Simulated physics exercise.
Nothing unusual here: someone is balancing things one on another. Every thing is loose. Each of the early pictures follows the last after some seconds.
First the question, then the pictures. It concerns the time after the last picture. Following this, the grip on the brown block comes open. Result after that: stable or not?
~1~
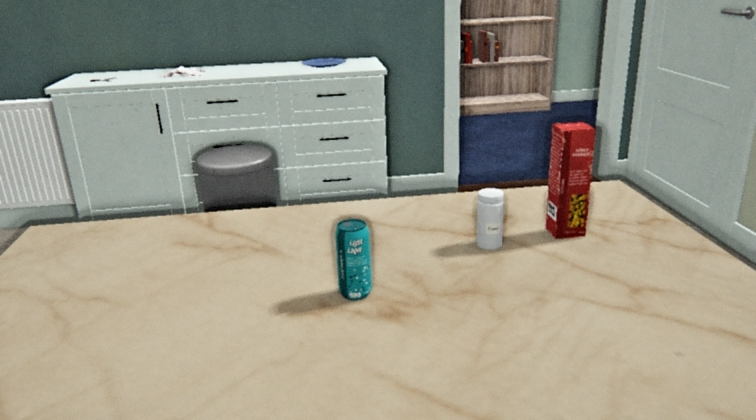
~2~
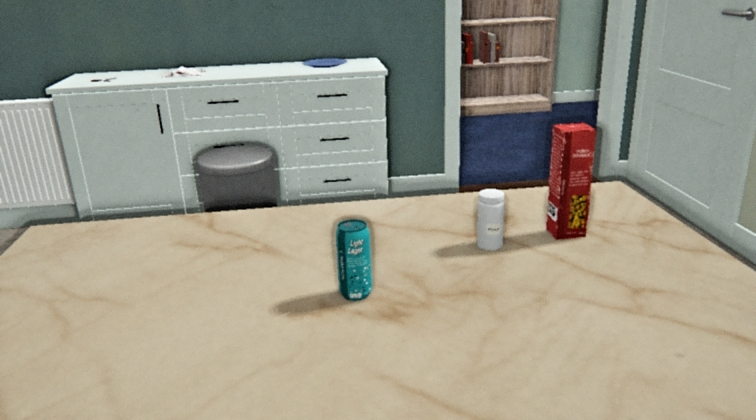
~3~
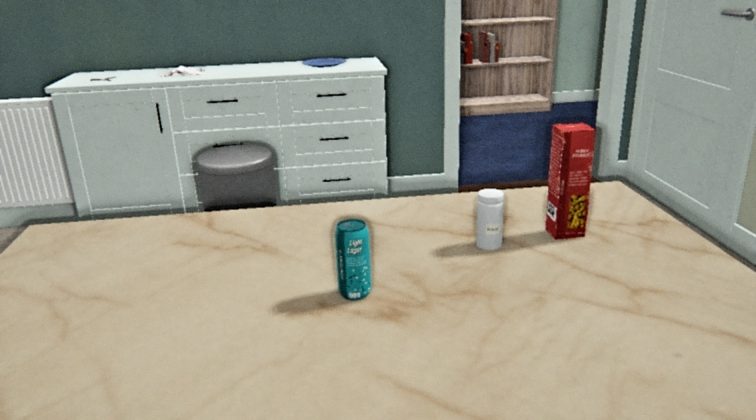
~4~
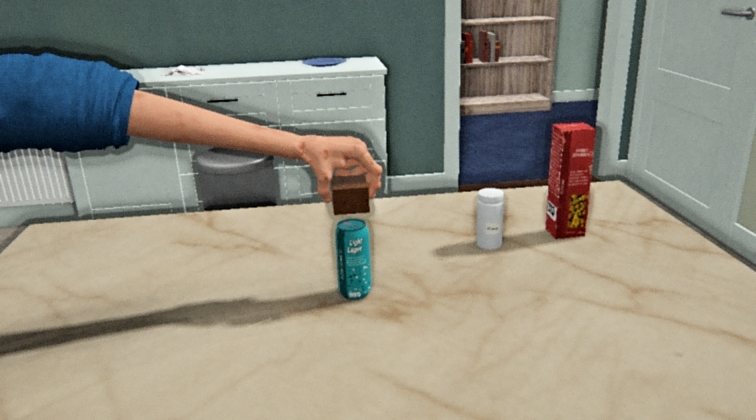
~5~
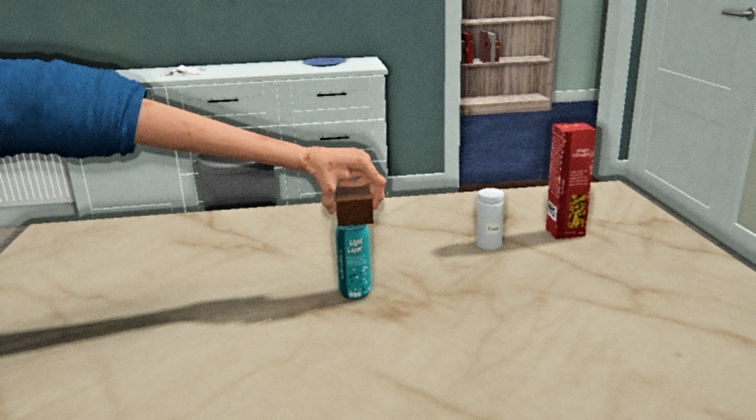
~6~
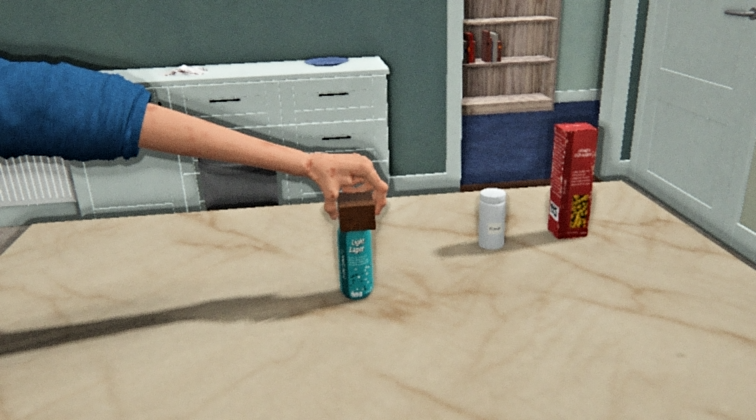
Most likely the pile survives.
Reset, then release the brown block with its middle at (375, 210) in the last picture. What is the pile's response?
The pile then goes over.
Then, 0.20 s later than the last frame, all is still.
Then, 0.60 s later than the last frame, brown block resting near (356, 211).
When it is over, all 4 as before. End places, in pixels of the last picture, brown block near (356, 211). The pile stays up.
